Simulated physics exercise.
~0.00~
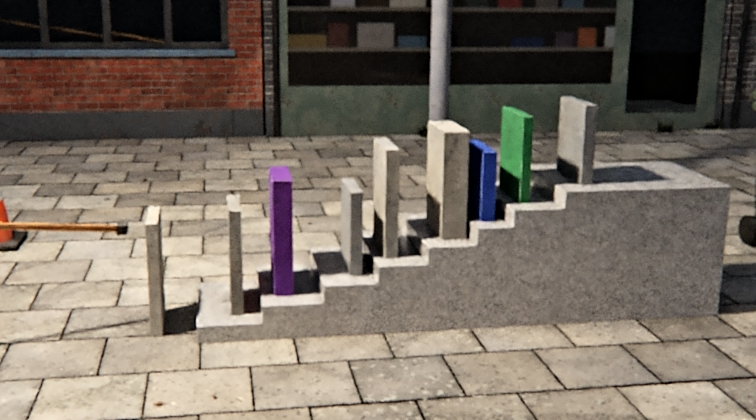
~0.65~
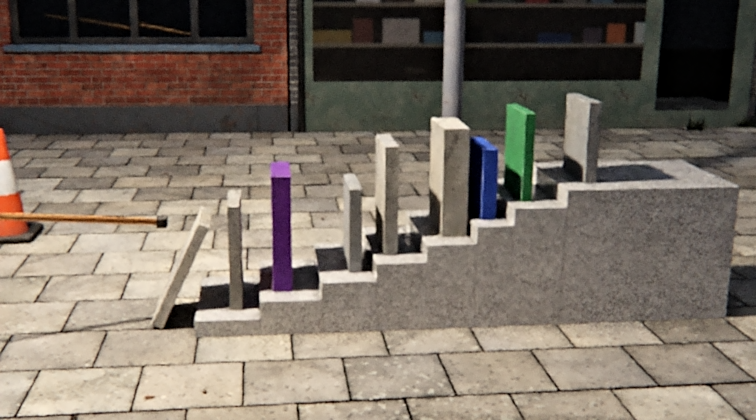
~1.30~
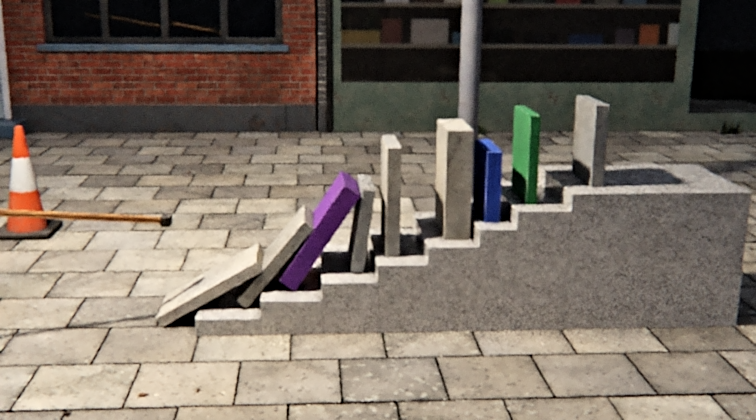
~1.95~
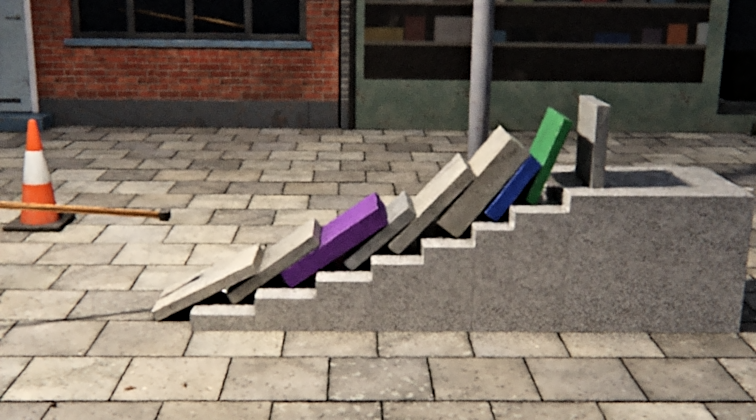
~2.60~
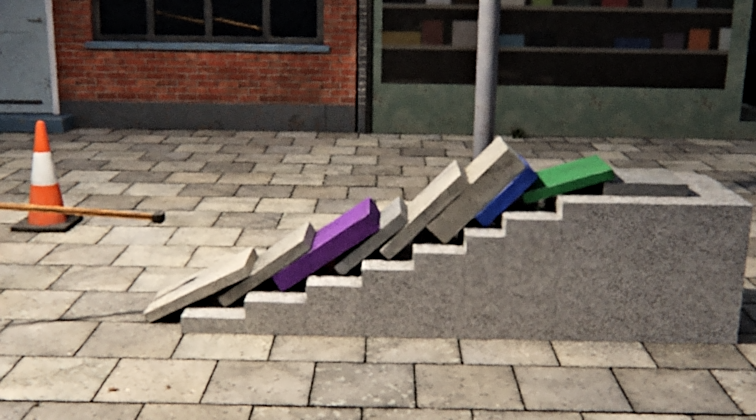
On a paved street outside a brick building, a pole nudged the lowest of nine upright slabs set up a flight of low steps, and they toppled rightward one after another, purple, blue, then green, until none was left standing.
